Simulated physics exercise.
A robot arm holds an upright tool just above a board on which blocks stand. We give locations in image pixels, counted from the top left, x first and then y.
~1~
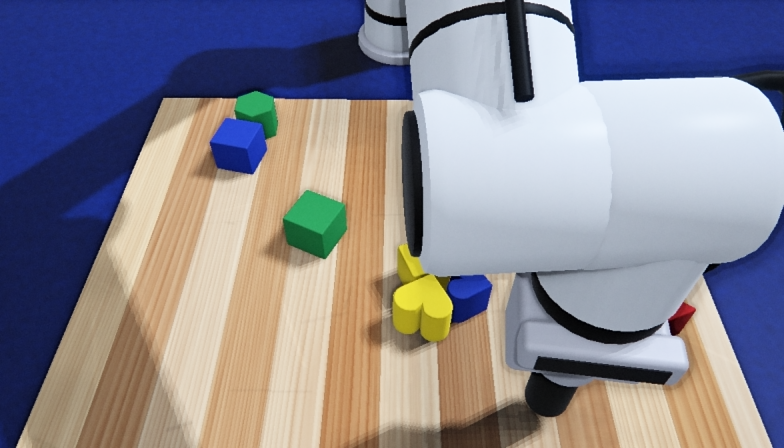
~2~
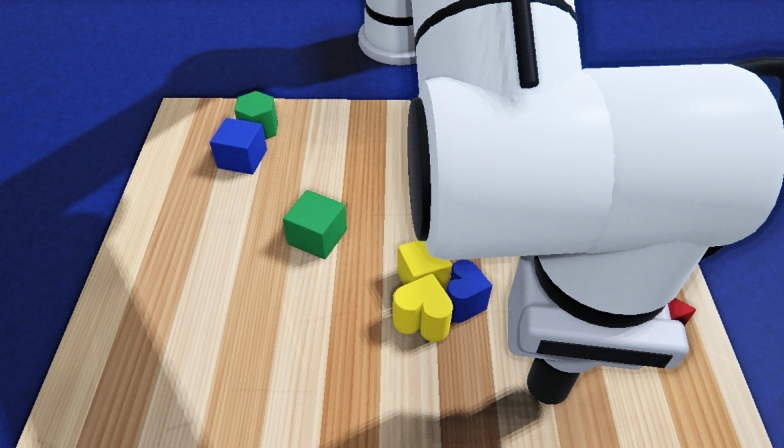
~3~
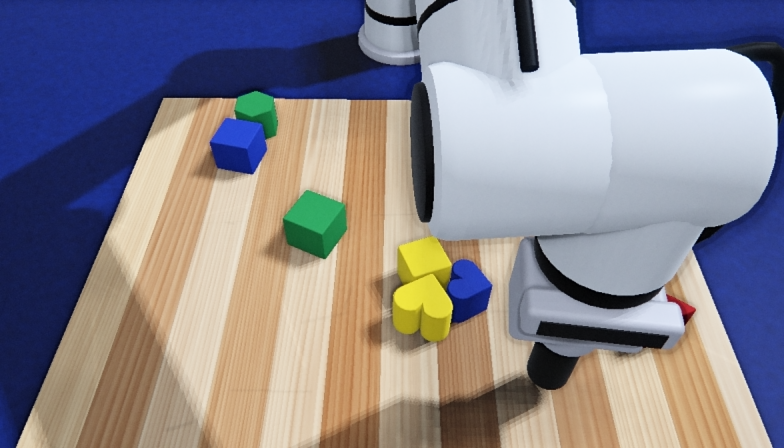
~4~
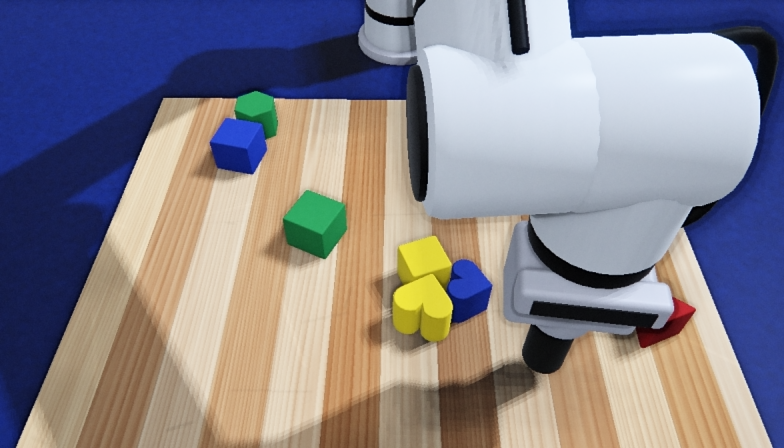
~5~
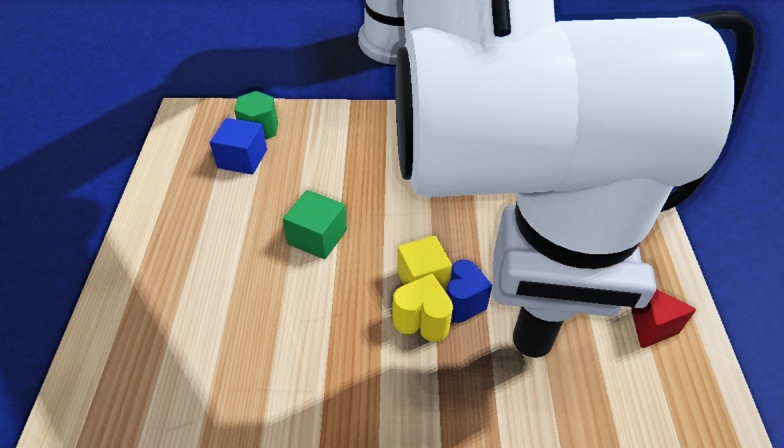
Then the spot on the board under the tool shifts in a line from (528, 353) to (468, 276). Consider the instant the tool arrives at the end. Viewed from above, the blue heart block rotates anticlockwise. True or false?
The statement is correct.
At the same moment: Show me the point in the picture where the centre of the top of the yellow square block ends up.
At (390, 253).
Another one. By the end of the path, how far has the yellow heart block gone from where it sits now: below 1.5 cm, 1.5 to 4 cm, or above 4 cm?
It shifts by less than 1.5 cm.
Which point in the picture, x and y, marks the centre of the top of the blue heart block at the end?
In the picture, that point is around (437, 259).
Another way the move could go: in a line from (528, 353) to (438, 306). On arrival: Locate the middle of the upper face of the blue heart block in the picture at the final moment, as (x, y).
The middle of its upper face will lie at (451, 253).
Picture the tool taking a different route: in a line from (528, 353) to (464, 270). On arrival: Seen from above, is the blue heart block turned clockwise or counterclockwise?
Counter-clockwise, from overhead.
What follows on the original path. Halfway along, tool at (499, 298); yellow square block at (417, 252); blue heart block at (461, 273).
At the end, tool at (470, 262); yellow heart block not moved; yellow square block at (390, 253), turned 35° clockwise; blue heart block at (437, 259), turned 85° anticlockwise.
